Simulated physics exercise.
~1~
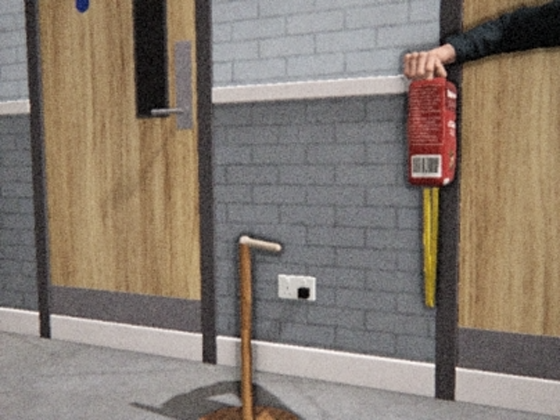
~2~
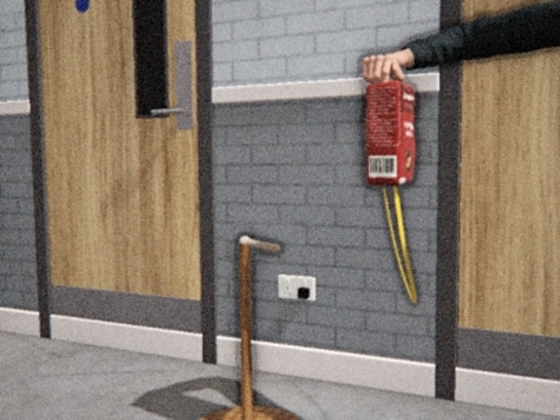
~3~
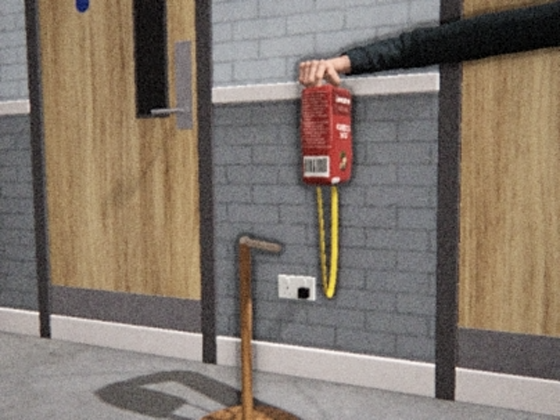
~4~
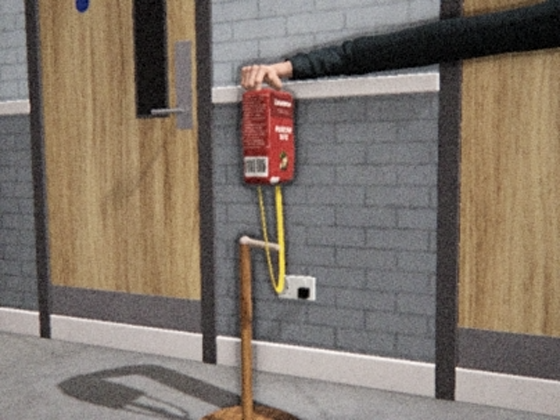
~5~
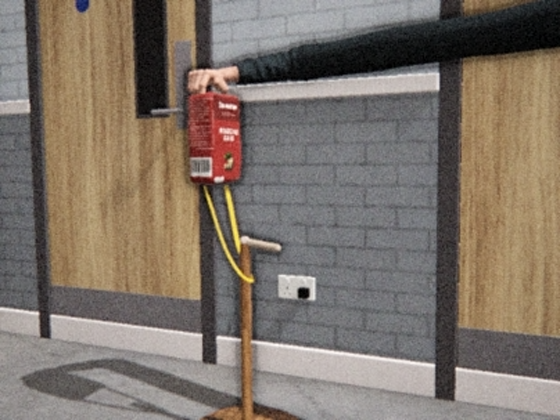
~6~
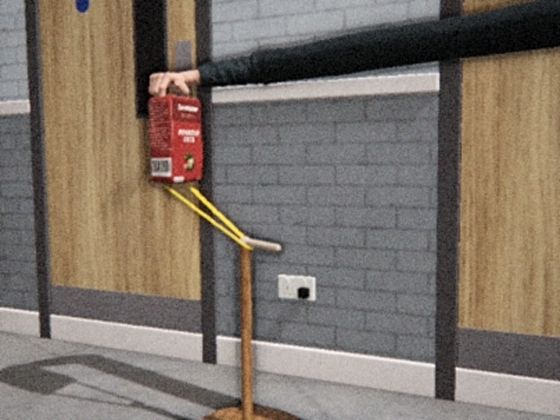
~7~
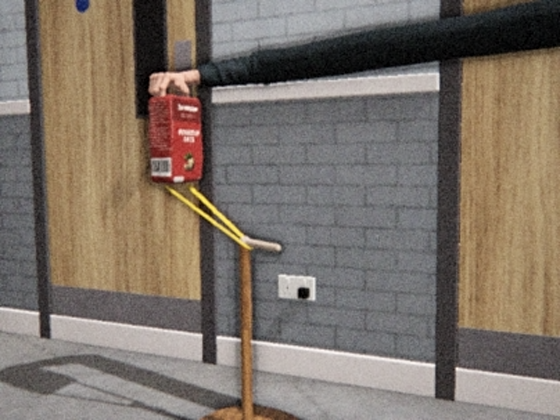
Red sack with a yellow loop being carried left by a hand, the loop catching on a short post and pulling taut.
